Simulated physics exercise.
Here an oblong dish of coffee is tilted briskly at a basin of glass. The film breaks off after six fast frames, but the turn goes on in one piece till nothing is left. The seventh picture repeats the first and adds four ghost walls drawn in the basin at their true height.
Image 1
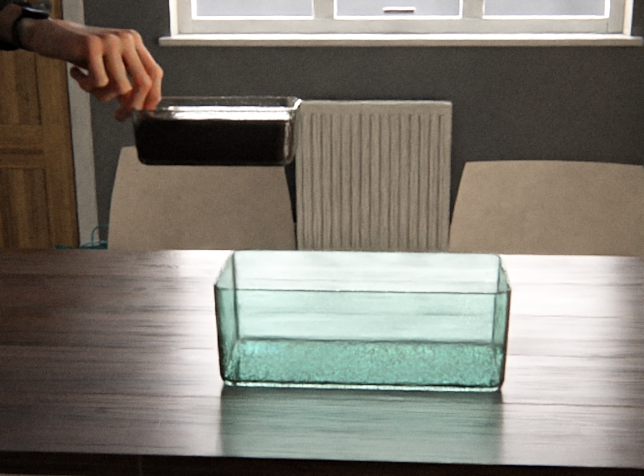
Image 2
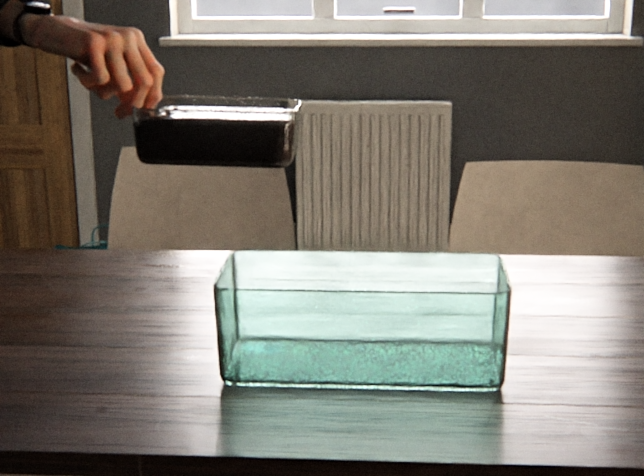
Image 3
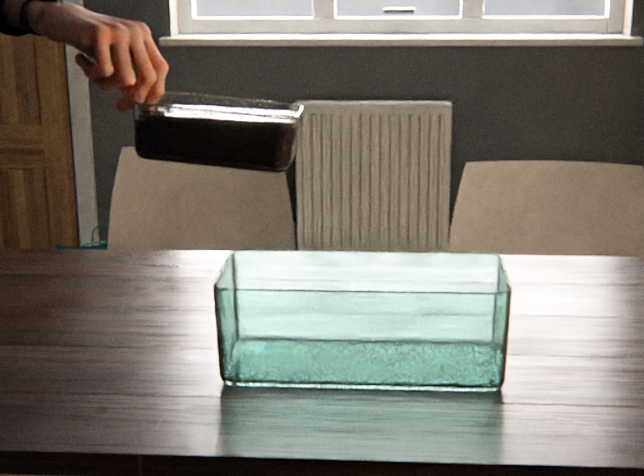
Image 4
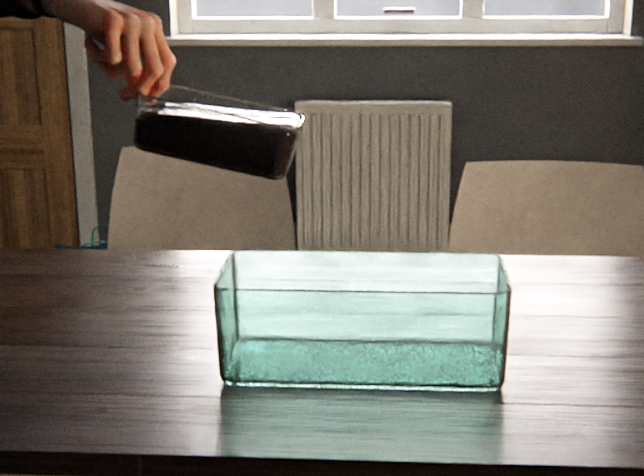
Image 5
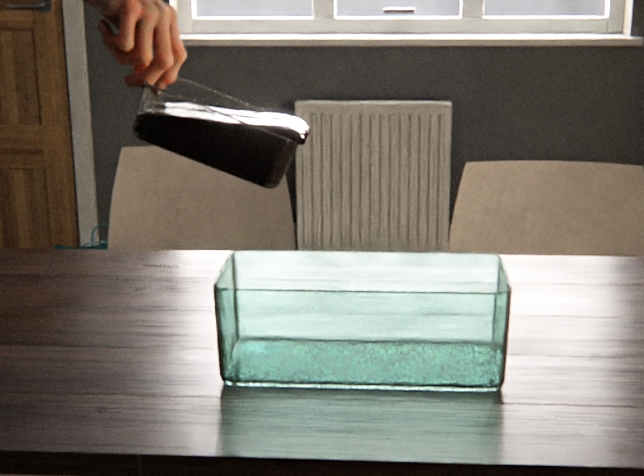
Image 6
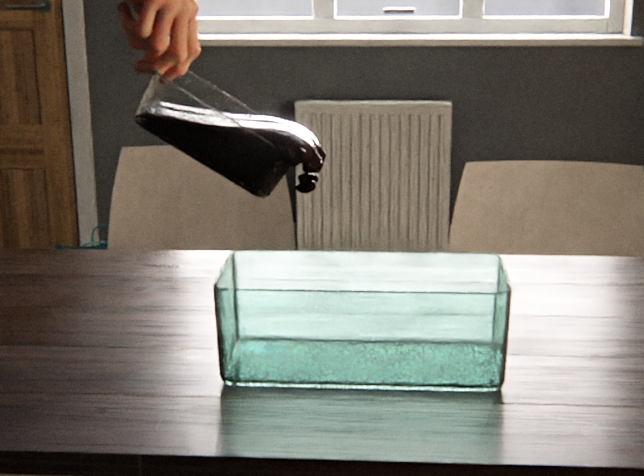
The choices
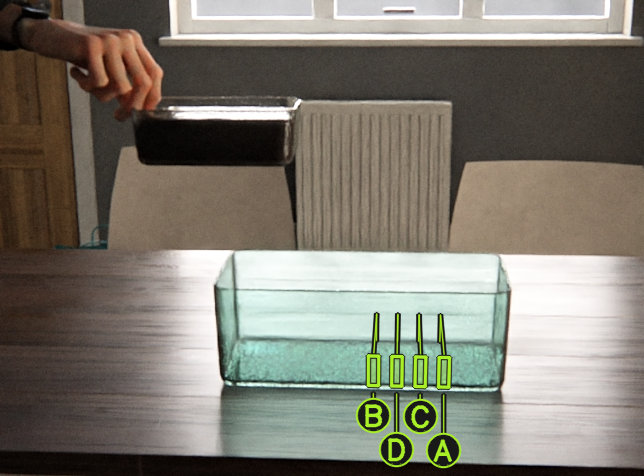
In a grey-walled room with a window, a radiator and two pale chairs, a still camera looks level across a dark wooden table. A clear, green-tinted glass basin sits on the tabletop, while a hand at the upper left holds an oblong glass dish of dark coffee above it. The hand lifts and tilts the dish rightward, and coffee slides over its right lip in a short, curling blob.
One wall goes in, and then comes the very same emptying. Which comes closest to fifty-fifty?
Position B does it best.
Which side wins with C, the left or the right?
The left side.
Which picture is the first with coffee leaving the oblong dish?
In picture 5.
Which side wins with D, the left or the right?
More ends on the left.
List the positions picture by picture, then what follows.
The first picture shows upright, lip at (295, 104); basin from (220, 381) to (505, 388); nothing has left yet.
The second picture shows upright, lip at (296, 105); nothing has left yet.
The third picture shows tipped about 6°, lip at (298, 111); nothing has left yet.
The fourth picture shows tipped about 12°, lip at (300, 121); nothing has left yet.
The fifth picture shows tipped about 21°, lip at (300, 133); coffee is over the lip, down to (304, 137).
The sixth picture shows tipped about 32°, lip at (299, 148); coffee is over the lip, down to (298, 187).
In lime, A at (443, 394); B at (373, 393); C at (420, 394); D at (396, 393).
For position A, about 81 % ends left of the wall and 10 % right of it; 10 % is lost outside.
For position B, about 50 % ends left of the wall and 41 % right of it; 9 % is lost outside.
For position C, about 81 % ends left of the wall and 10 % right of it; 10 % is lost outside.
For position D, about 78 % ends left of the wall and 11 % right of it; 11 % is lost outside.
